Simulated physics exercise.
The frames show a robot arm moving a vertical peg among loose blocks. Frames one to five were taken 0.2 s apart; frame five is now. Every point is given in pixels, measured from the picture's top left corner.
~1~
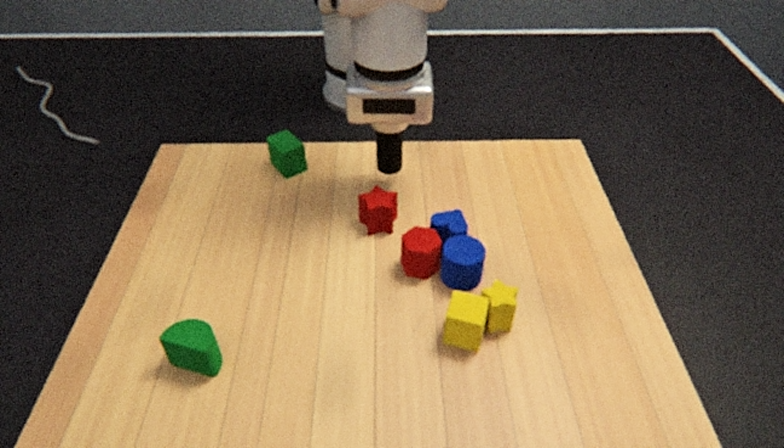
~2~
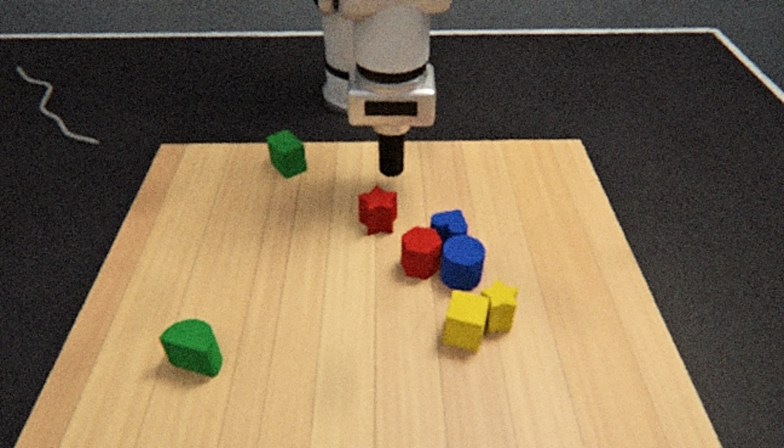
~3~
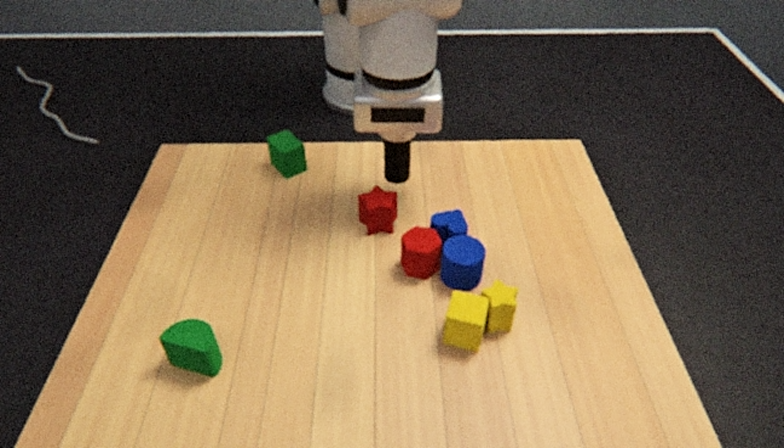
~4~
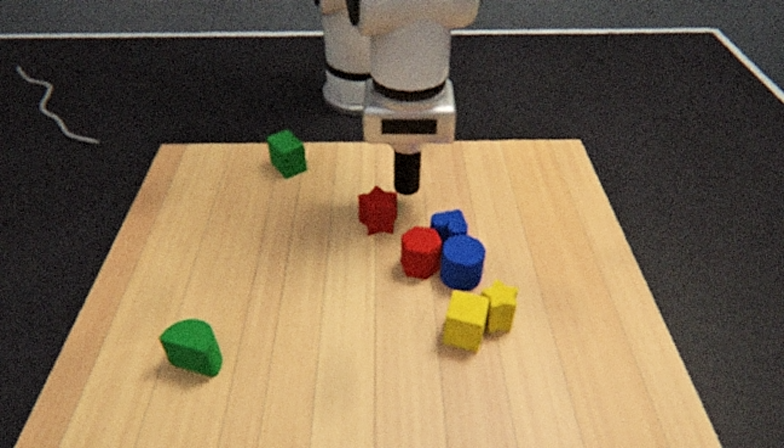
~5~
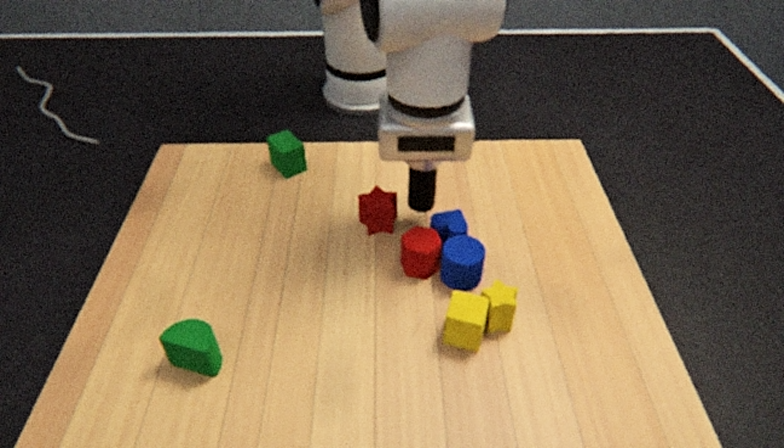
The video shows a robot arm holding a dark vertical peg over a wooden board scattered with coloured blocks. The peg stays nearly still, then moves right and toward the viewer, nearing the red and blue blocks, which remain still.
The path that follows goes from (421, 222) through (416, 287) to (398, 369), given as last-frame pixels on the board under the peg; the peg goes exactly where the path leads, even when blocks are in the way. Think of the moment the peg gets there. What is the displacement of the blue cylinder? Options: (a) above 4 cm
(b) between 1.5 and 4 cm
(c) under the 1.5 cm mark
Answer: C.
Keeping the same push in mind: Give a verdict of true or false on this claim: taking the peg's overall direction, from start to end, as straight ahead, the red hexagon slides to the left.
This is true.
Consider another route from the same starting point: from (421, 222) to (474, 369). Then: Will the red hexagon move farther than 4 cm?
In short: Yes.
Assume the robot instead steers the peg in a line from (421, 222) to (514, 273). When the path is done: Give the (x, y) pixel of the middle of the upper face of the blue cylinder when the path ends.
I'd guess (483, 273).
What follows on the original path. One third of the way, peg at (420, 247); red hexagon at (423, 262); blue heart block at (454, 226), turned 50° anticlockwise.
Two thirds of the way, peg at (411, 296); red hexagon at (427, 313), turned 45° anticlockwise; blue heart block at (454, 226), turned 50° anticlockwise.
At the end, peg at (398, 353); red hexagon at (437, 360), turned 115° anticlockwise; blue heart block at (454, 226), turned 50° anticlockwise; blue cylinder unmoved.
